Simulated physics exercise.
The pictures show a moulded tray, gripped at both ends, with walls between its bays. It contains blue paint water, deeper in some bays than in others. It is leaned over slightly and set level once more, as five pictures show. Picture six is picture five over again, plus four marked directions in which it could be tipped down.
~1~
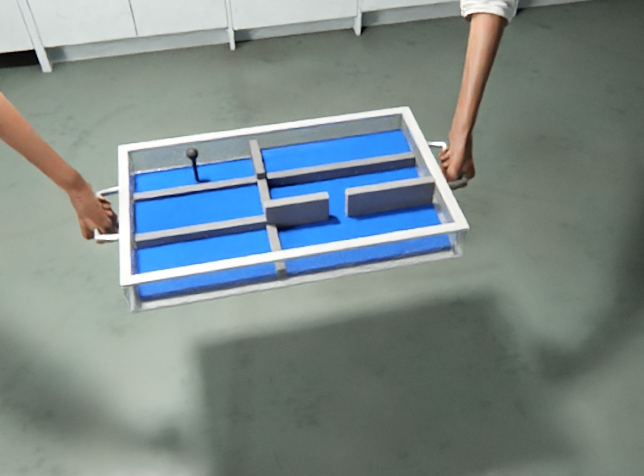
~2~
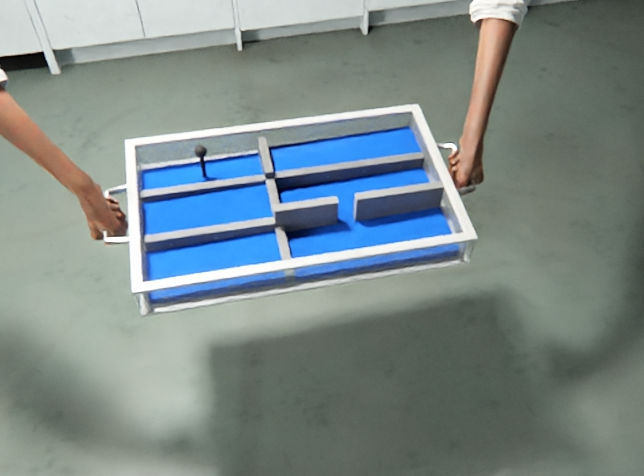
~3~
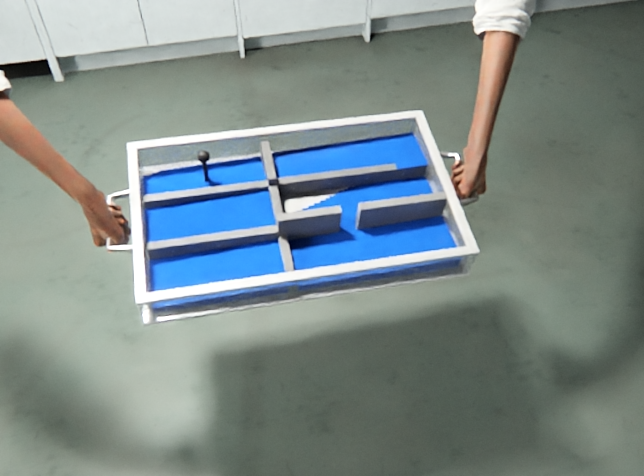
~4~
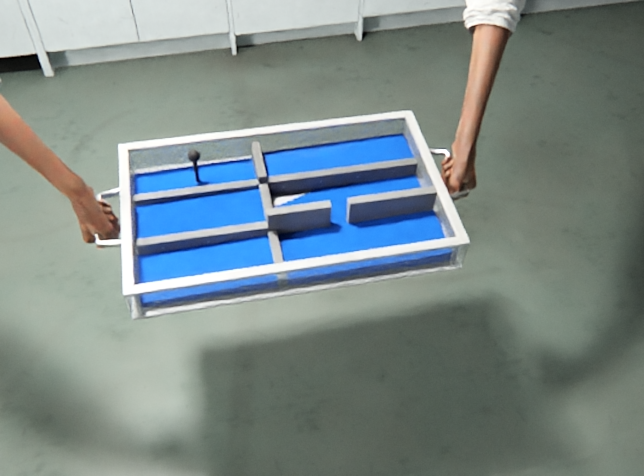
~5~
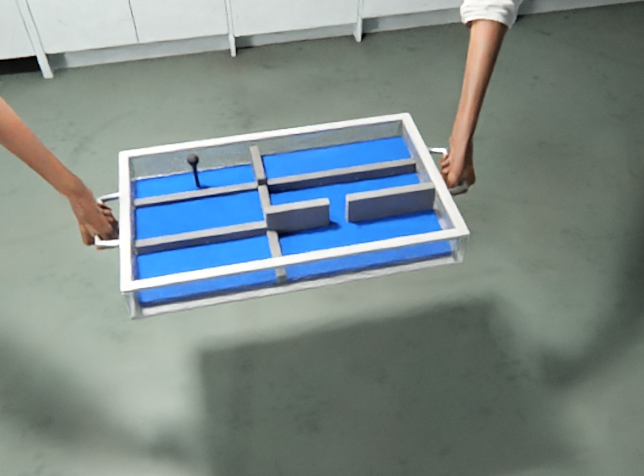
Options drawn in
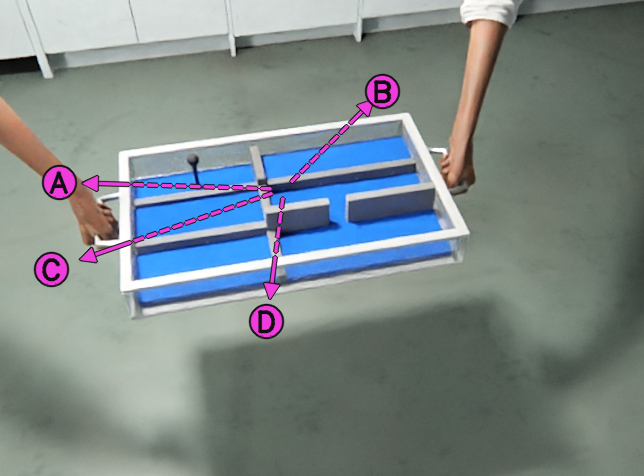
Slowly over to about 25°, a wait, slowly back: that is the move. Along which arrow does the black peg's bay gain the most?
A.
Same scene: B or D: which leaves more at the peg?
Here it is direction B.
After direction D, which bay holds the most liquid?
It is the front left one.
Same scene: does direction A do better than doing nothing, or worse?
Better.
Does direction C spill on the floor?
Yes.
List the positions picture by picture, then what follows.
In the first frame, the tray is level; deepest in the back right bay, at (334, 154), shallowest in the back left; black peg at (192, 154).
In the second frame, tipped about 6° down to the front; no wall is crossed.
In the third frame, tipped about 9° down to the front; liquid runs over two walls; black peg at (204, 157).
In the fourth frame, tipped about 5° down to the front; no wall is crossed.
In the fifth frame, the tray is level; deepest in the back right bay, at (334, 160), shallowest in the back left; black peg at (193, 160).
In magenta, A ends at (88, 183); B ends at (369, 104); C ends at (85, 257); D ends at (270, 293).
With A, about 17 % of the liquid ends in the peg's bay; about 43 % goes over the rim.
With B, about 11 % of the liquid ends in the peg's bay; about 43 % goes over the rim.
With C, about 7 % of the liquid ends in the peg's bay; about 46 % goes over the rim.
With D, about 5 % of the liquid ends in the peg's bay; about 31 % goes over the rim.
